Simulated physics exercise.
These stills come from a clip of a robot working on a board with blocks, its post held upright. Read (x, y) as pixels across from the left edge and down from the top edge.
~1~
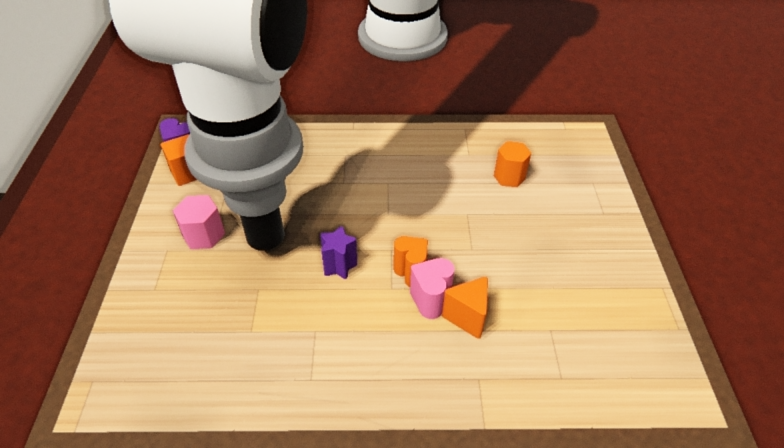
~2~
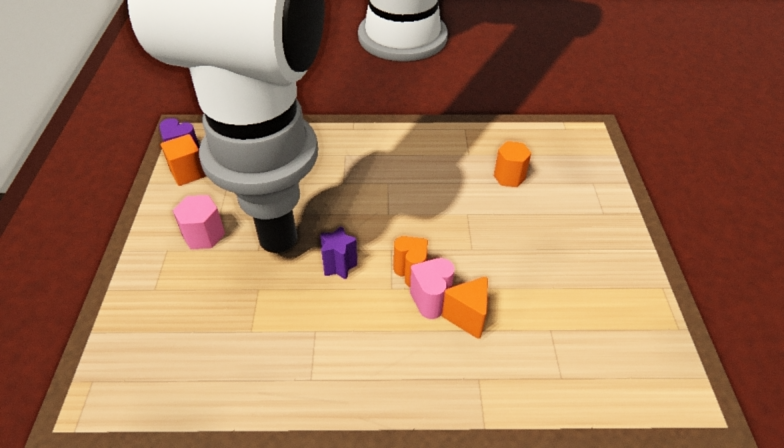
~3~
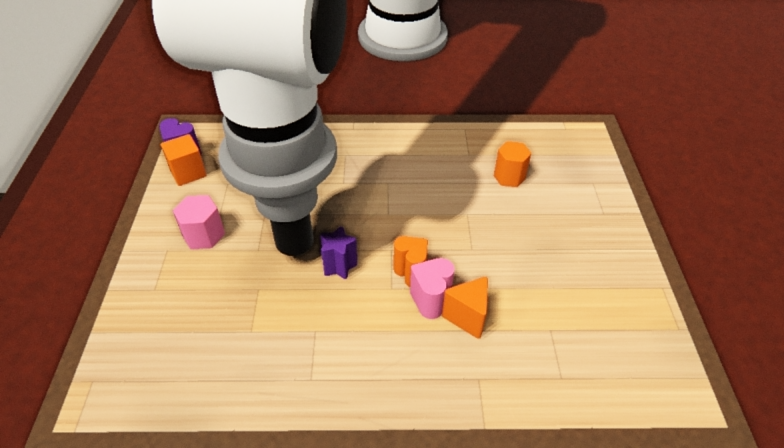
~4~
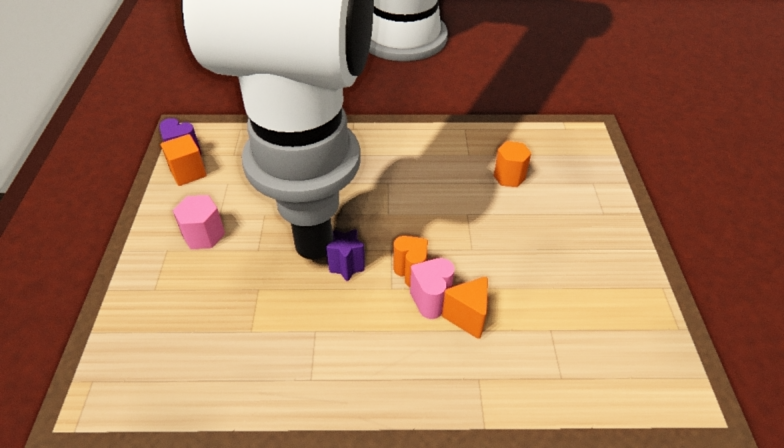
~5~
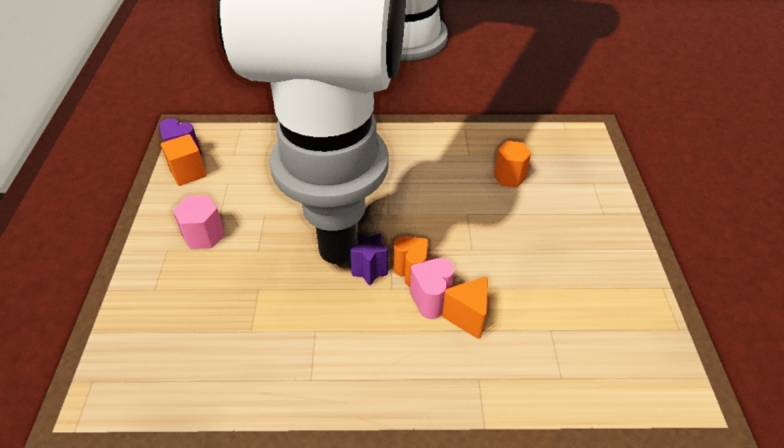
A light wooden board with a dark border lies on a reddish-brown floor, seen from above at an angle by a still camera. A purple star sits near the middle beside an orange heart, pink heart and orange triangle, with other orange, pink and purple blocks toward the left and upper right. A white and grey robot arm moves its black tip rightward, meets the star and pushes it toward the orange heart.
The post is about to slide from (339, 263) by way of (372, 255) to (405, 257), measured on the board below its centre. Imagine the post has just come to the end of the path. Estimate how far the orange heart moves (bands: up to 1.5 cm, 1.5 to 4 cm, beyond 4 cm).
It will move more than 4 cm.
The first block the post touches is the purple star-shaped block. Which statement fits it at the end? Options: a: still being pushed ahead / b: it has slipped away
The correct letter is a.
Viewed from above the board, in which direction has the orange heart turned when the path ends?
Verdict: Clockwise.
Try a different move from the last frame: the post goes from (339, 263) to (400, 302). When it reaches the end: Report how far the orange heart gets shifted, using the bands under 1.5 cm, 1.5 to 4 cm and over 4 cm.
Once the path is done, the orange heart lies 1.5 to 4 cm from its present place.
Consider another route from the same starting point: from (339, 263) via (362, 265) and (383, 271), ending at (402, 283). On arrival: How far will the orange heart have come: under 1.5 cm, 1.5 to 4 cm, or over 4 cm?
Covers over 4 cm.
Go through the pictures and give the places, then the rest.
Lower end of the post (265, 237), tops of blocks, purple star-shaped block (337, 240), orange heart (413, 247), pink heart (434, 274), orange triangular piece (472, 293), in the first picture.
Post (278, 239), blocks as before, in the second picture.
Post (294, 242), blocks as before, in the third picture.
Post (314, 245), purple star-shaped block (345, 241), in the fourth picture.
Post (338, 250), purple star-shaped block (369, 245), orange heart (413, 247), pink heart (434, 274), orange triangular piece (472, 293), in the fifth picture.
What follows on the original path. Halfway along, post (372, 242); purple star-shaped block (401, 242), turned 15° clockwise; orange heart (428, 247), turned 30° clockwise.
At the end, post (406, 244); purple star-shaped block (435, 245), turned 15° clockwise; orange heart (463, 252), turned 40° clockwise; pink heart (441, 278), turned 25° clockwise; orange triangular piece not moved.
